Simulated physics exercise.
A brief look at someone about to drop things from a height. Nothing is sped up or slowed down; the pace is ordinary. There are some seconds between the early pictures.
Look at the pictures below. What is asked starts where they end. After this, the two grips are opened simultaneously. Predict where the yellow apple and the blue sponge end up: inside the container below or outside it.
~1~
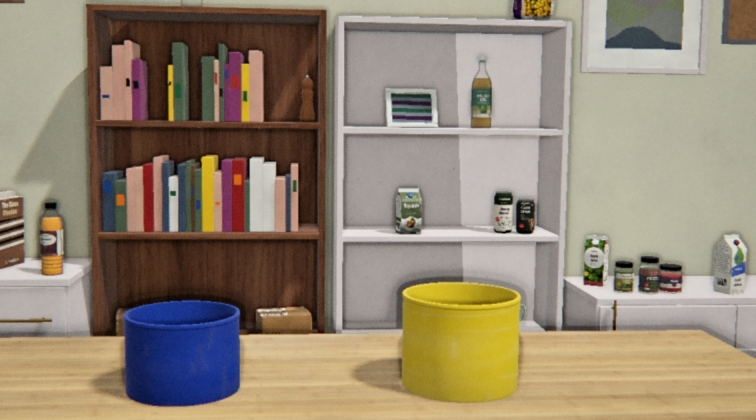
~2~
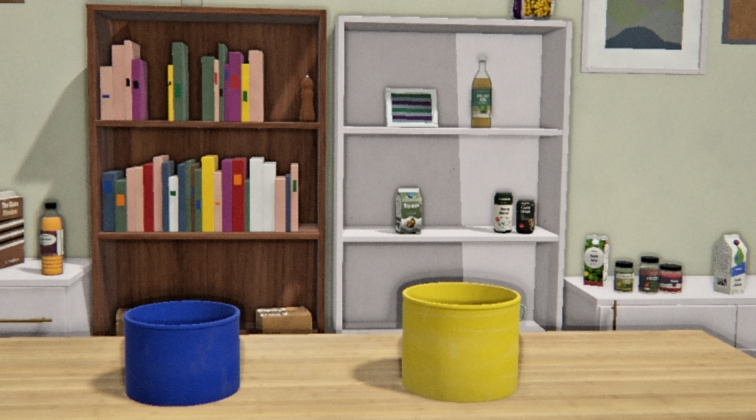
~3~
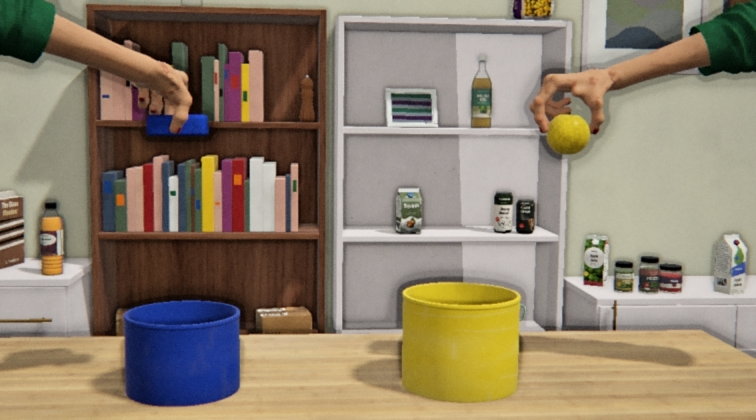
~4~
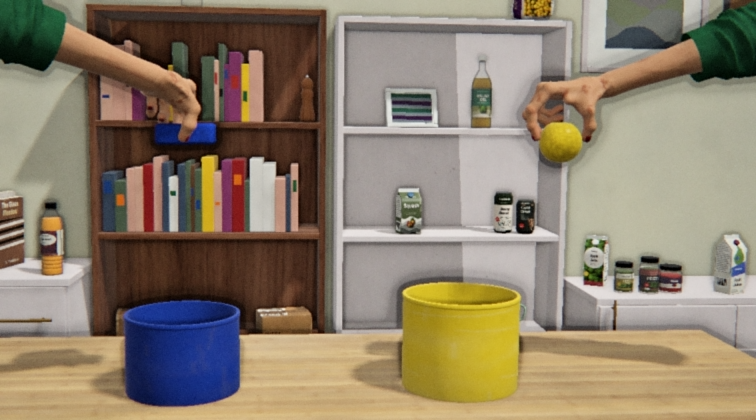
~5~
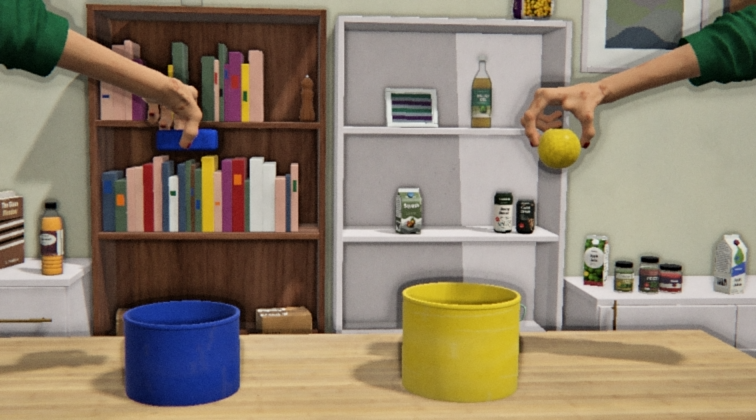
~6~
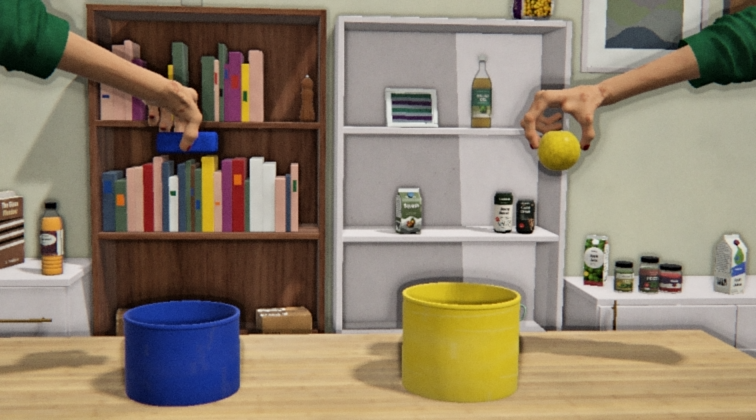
Result: The yellow apple is left out; the blue sponge is contained.
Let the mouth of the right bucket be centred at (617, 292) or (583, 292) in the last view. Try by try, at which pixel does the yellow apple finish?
Rest position (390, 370) for the first setting, (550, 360) for the second.
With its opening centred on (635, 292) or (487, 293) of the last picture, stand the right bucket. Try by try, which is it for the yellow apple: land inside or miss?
Try by try, it ends up outside; lands outside.
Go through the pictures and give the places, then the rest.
Left pot (183, 351), in the first frame.
Right bucket (460, 339), in the second frame.
Still on the way; yellow apple (568, 134); left pot (183, 351), in the third frame.
Still on the way; blue sponge (186, 134); right bucket (460, 339), in the fourth frame.
Still on the way; yellow apple (559, 148); left pot (183, 351), in the fifth frame.
In place, still held; yellow apple (559, 150); blue sponge (188, 142); right bucket (460, 339), in the sixth frame.
Then, 0.22 s after the last picture, yellow apple falling near (556, 240); blue sponge falling near (189, 236).
At rest, the yellow apple falls beside it, near (552, 363); the blue sponge is caught, near (190, 374).
